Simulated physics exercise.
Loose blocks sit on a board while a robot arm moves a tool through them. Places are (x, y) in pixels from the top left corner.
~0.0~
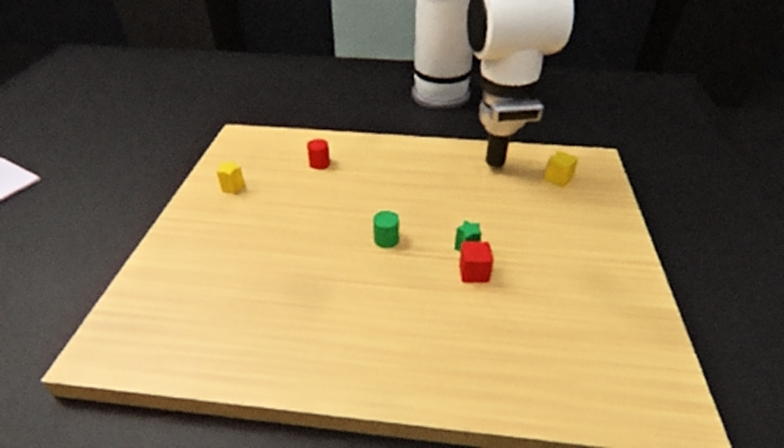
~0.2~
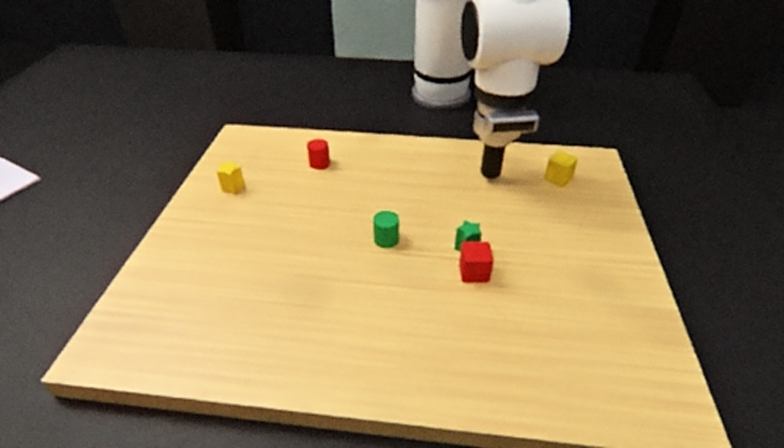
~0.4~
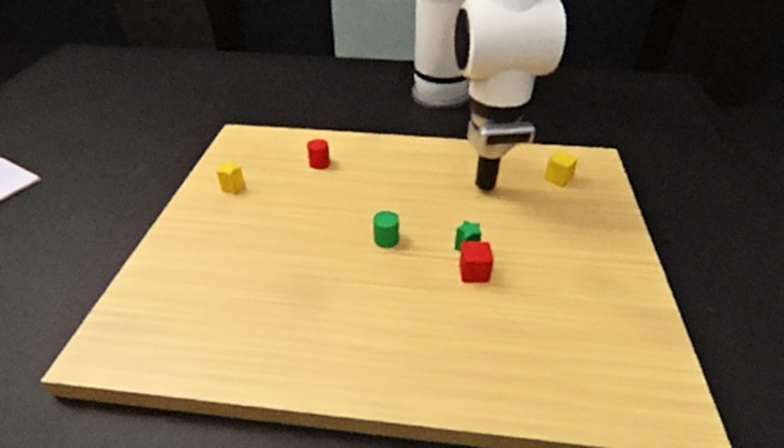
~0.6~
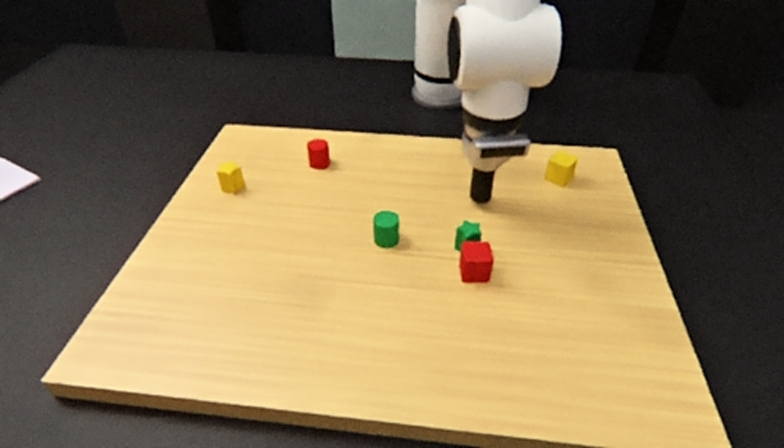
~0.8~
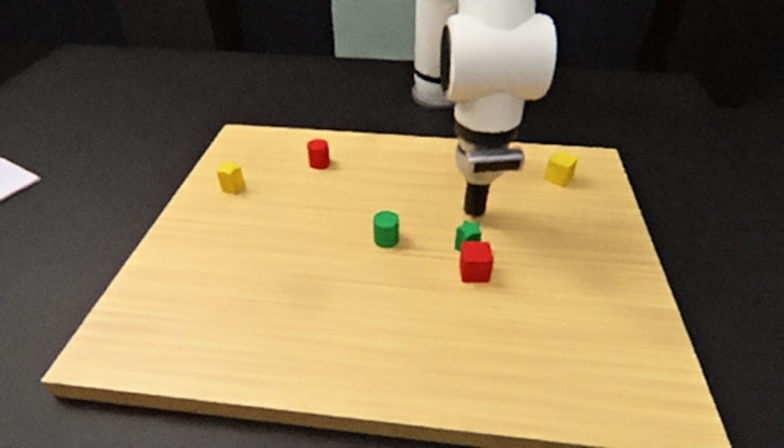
A robot arm holding a dark-tipped tool starts near the back of a wooden board, beside a yellow block. It moves steadily forward and slightly left, ending just behind a green star and a red square block. The green cylinder, red cylinder and all the other loose blocks stay still.
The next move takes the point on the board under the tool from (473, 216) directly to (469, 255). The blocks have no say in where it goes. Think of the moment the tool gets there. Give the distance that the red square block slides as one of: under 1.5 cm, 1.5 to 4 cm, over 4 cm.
Travel: 1.5-4 cm.
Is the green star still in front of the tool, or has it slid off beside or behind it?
It stays ahead.
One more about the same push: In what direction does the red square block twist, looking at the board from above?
Counterclockwise rotation.
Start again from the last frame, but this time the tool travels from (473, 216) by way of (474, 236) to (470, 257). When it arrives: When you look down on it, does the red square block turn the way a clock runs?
My answer is no.
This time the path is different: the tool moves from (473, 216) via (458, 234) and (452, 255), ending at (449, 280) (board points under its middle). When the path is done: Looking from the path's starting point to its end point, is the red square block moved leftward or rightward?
My prediction: Leftwards.
On the path given first. Halfway along, tool at (472, 229); nothing pushed yet.
At the end, tool at (470, 249); green star at (465, 248); red square block at (478, 267), turned 25° anticlockwise.
